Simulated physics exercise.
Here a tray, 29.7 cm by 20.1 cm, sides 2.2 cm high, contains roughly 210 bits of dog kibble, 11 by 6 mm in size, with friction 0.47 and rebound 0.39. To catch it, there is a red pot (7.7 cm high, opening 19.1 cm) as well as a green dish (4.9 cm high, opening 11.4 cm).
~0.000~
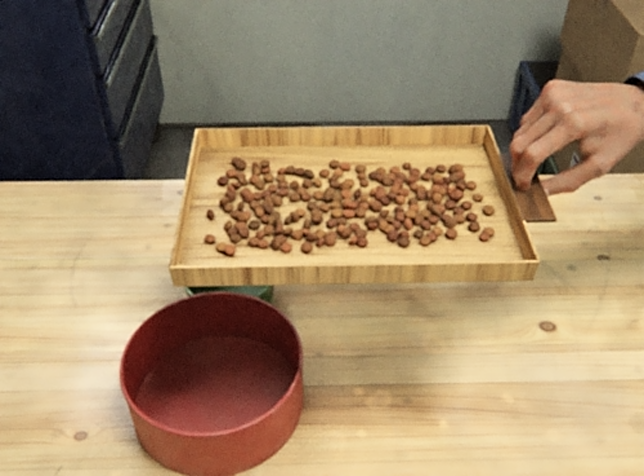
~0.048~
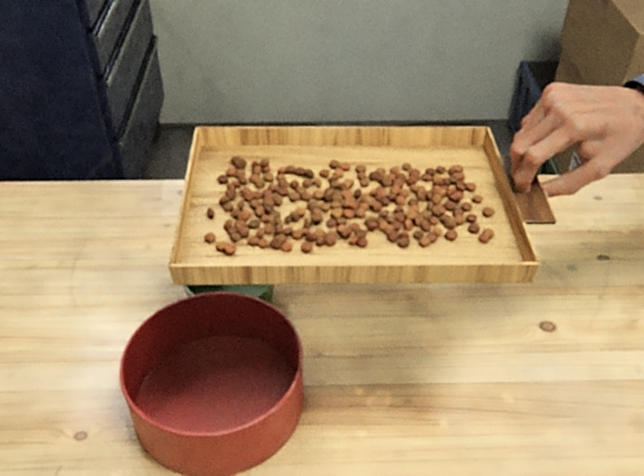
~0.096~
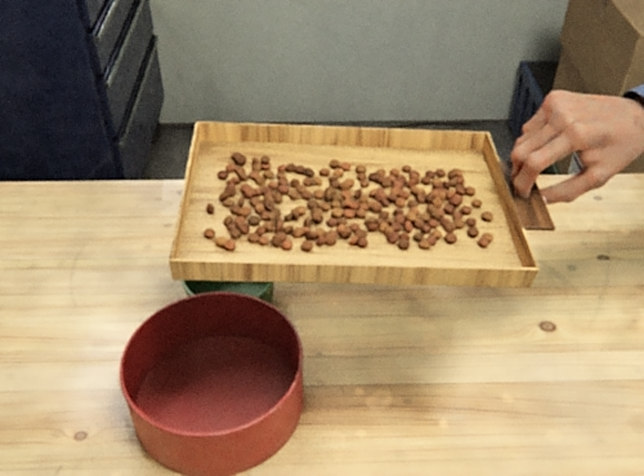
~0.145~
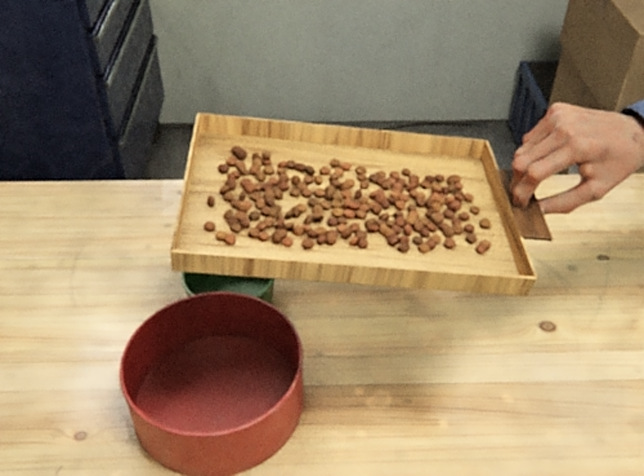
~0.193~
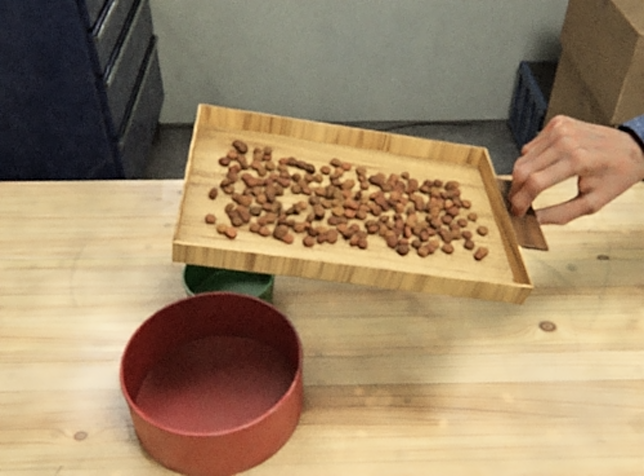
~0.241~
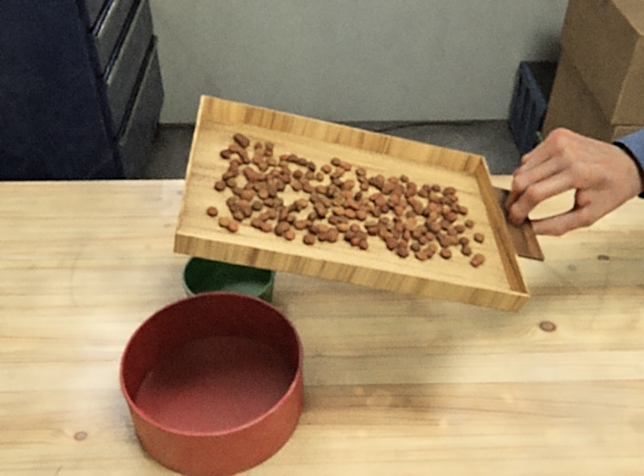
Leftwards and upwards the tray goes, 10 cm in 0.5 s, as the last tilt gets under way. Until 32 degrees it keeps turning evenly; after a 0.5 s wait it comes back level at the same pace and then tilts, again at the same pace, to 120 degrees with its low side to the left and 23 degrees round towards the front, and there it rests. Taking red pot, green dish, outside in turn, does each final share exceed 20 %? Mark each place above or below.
Marks: Red pot above, green dish below, outside above.
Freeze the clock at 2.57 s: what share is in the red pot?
40 %.
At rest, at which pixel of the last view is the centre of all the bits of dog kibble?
(201, 401).
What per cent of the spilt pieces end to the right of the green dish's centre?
Roughly 40 percent of the spill.
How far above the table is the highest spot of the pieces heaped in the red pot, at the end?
2.0 cm, give or take.
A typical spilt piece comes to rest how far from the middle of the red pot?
Distance from centre: Approx. 18 cm.
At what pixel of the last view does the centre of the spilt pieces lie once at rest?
I'd say roughly (112, 402).
After 1.14 s, tilt 26 degrees; tray 100 %; middle of all pieces on or above the table near (442, 239).
After 1.88 s, tilt 26 degrees; tray 100 %; middle of all pieces on or above the table near (368, 144).
After 2.57 s, tilt 83 degrees; tray 40 %, outside 20 %, red pot 40 %; middle of all pieces on or above the table near (171, 364).
After 3.23 s, tilt 120 degrees; outside 35 %, red pot 65 %; middle of all pieces on or above the table near (193, 400).
At rest (3.9 s), tray 0 %, outside 35 %, red pot 65 %, green dish 0 %.
